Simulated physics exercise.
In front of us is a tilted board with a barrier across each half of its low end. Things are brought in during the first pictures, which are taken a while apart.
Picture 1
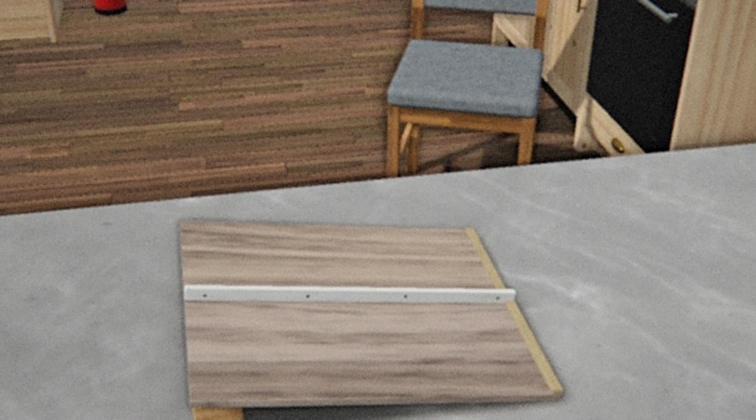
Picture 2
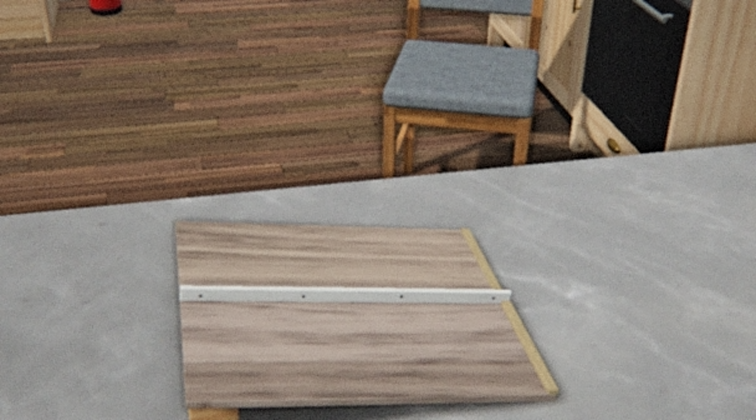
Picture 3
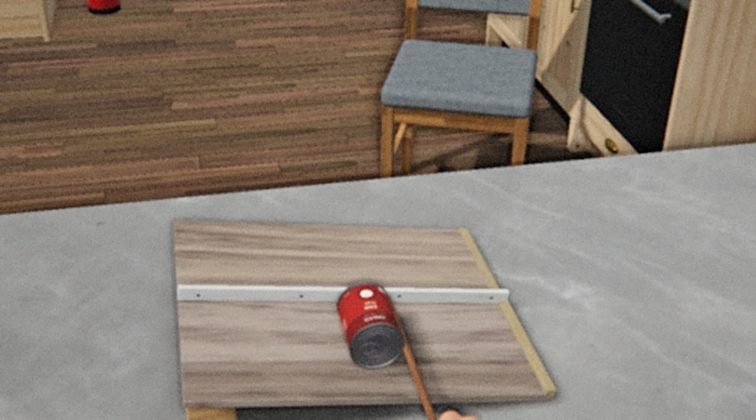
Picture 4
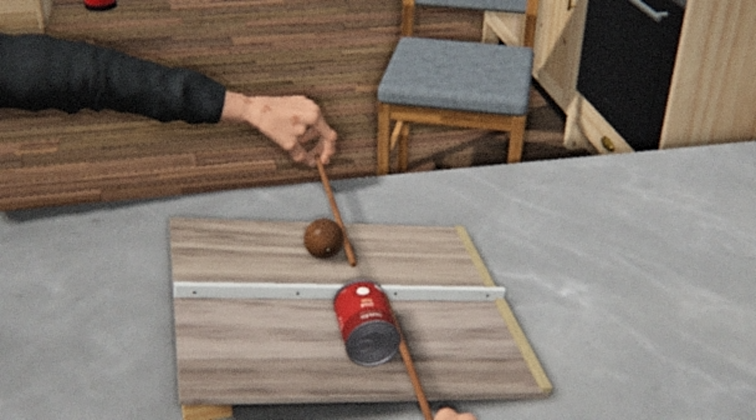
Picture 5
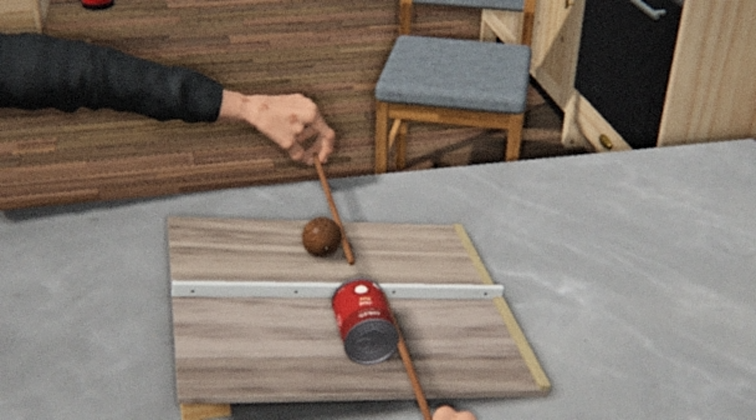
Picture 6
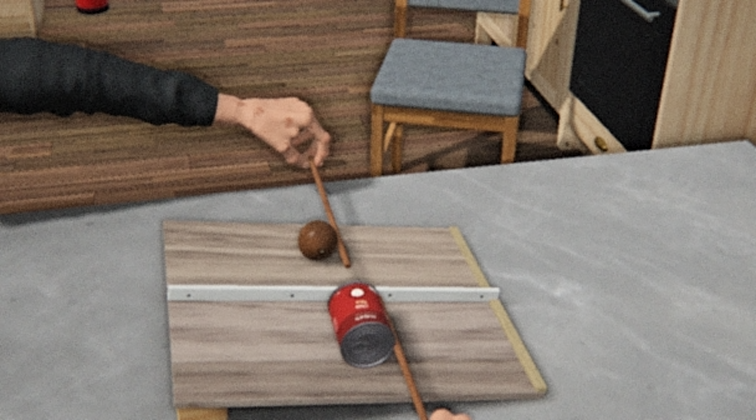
Grey tabletop with a wooden board, a red tin appearing, then a round brown object, hands holding both still with sticks.
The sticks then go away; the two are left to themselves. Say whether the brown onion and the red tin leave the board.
Outcome: The brown onion is not caught. The red tin is not caught.
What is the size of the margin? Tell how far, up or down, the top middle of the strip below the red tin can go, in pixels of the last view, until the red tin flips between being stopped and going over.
Raise it by roughly 4 pixels.
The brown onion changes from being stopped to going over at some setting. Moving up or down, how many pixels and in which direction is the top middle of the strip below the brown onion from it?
Shift: Approx. 8 px, direction up.
Then, 0.56 s later than the last frame, brown onion rolling on the board near (402, 243); red tin rolling on the board near (450, 325).
Then, 0.98 s later than the last frame, brown onion off the board near (550, 245); red tin off the board near (589, 325).
Then, 1.34 s later than the last frame, brown onion off the board near (661, 232); red tin off the board near (693, 311).
When it is over, the brown onion runs past the strip; the red tin runs past the strip.
